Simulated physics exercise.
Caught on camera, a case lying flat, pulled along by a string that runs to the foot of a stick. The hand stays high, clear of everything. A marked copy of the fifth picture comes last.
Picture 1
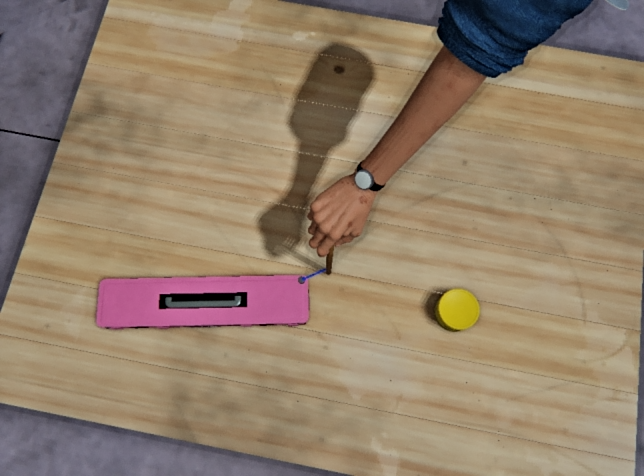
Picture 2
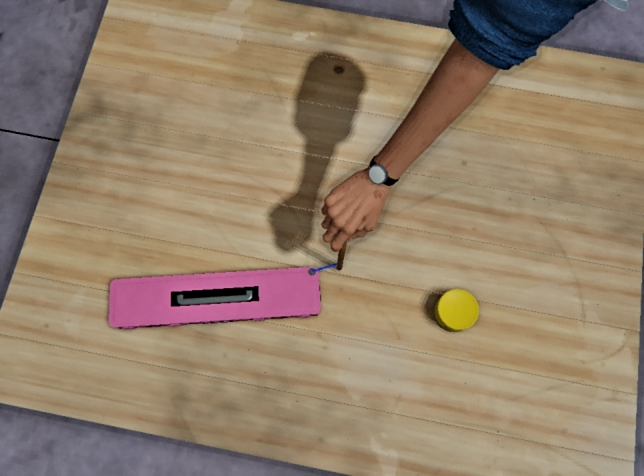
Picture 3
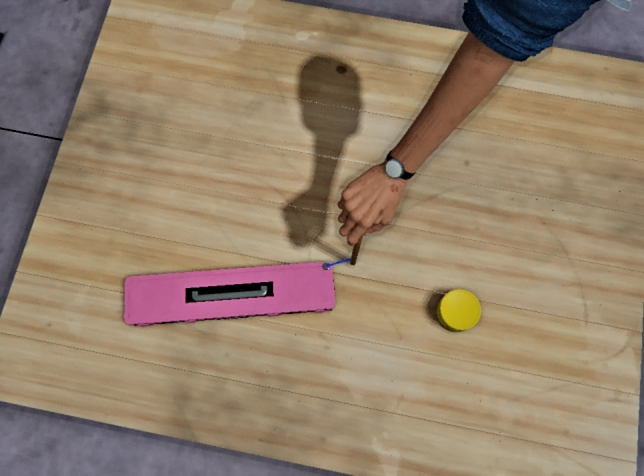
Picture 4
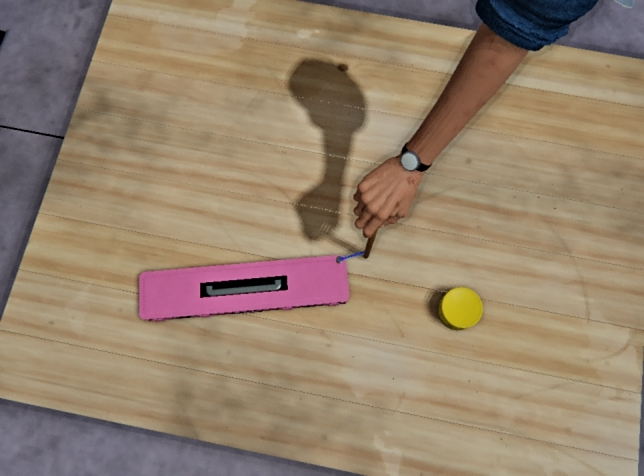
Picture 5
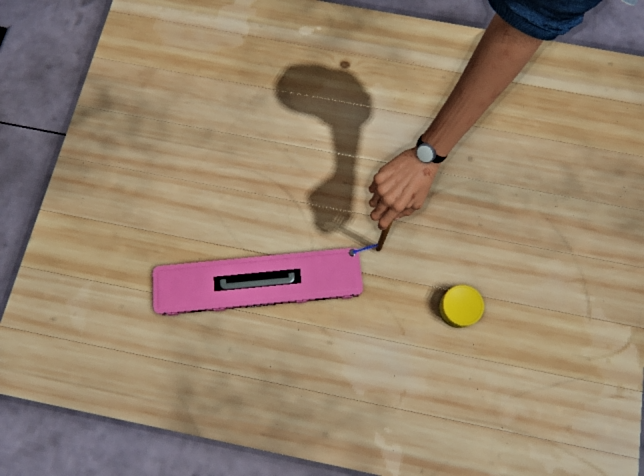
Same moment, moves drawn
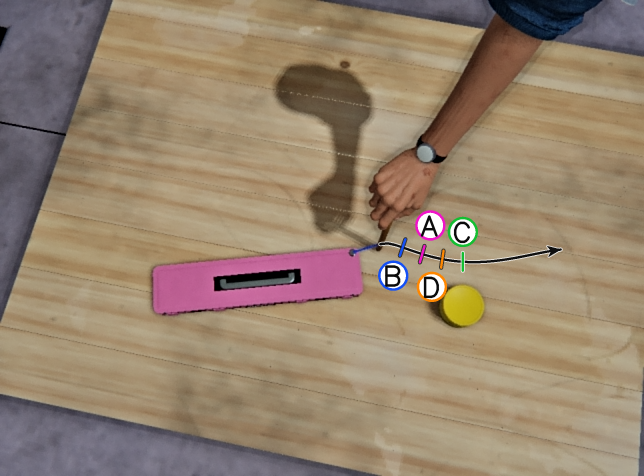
A flat pink case with a dark slot and grey handle lies at the left of a pale wooden board on a grey floor, seen from above. A hand with a wristwatch and blue sleeve holds a short brown stick, joined by a blue string to the case's upper right corner. The hand moves right and slightly upward, pulling the case a short way along, while the yellow tub at right stays put.
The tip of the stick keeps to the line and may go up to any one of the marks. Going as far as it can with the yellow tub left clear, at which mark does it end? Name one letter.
At C, and not beyond.
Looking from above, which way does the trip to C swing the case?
Clockwise.
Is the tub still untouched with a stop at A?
For that mark, yes.
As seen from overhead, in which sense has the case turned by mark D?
For that mark, clockwise.
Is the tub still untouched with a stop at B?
For that mark, yes.
On the copy, A at (422, 254); B at (403, 247); C at (463, 262); D at (442, 259); the route from (380, 244) via (471, 262) to (561, 250).
On C. First, foot of the stick (410, 250), middle of the case (285, 275).
Then, foot of the stick (437, 259), middle of the case (310, 273).
Finally, foot of the stick (463, 262), middle of the case (335, 271); nothing has been touched.
By contrast, A is safe but short; B is safe but short; D is safe but short.
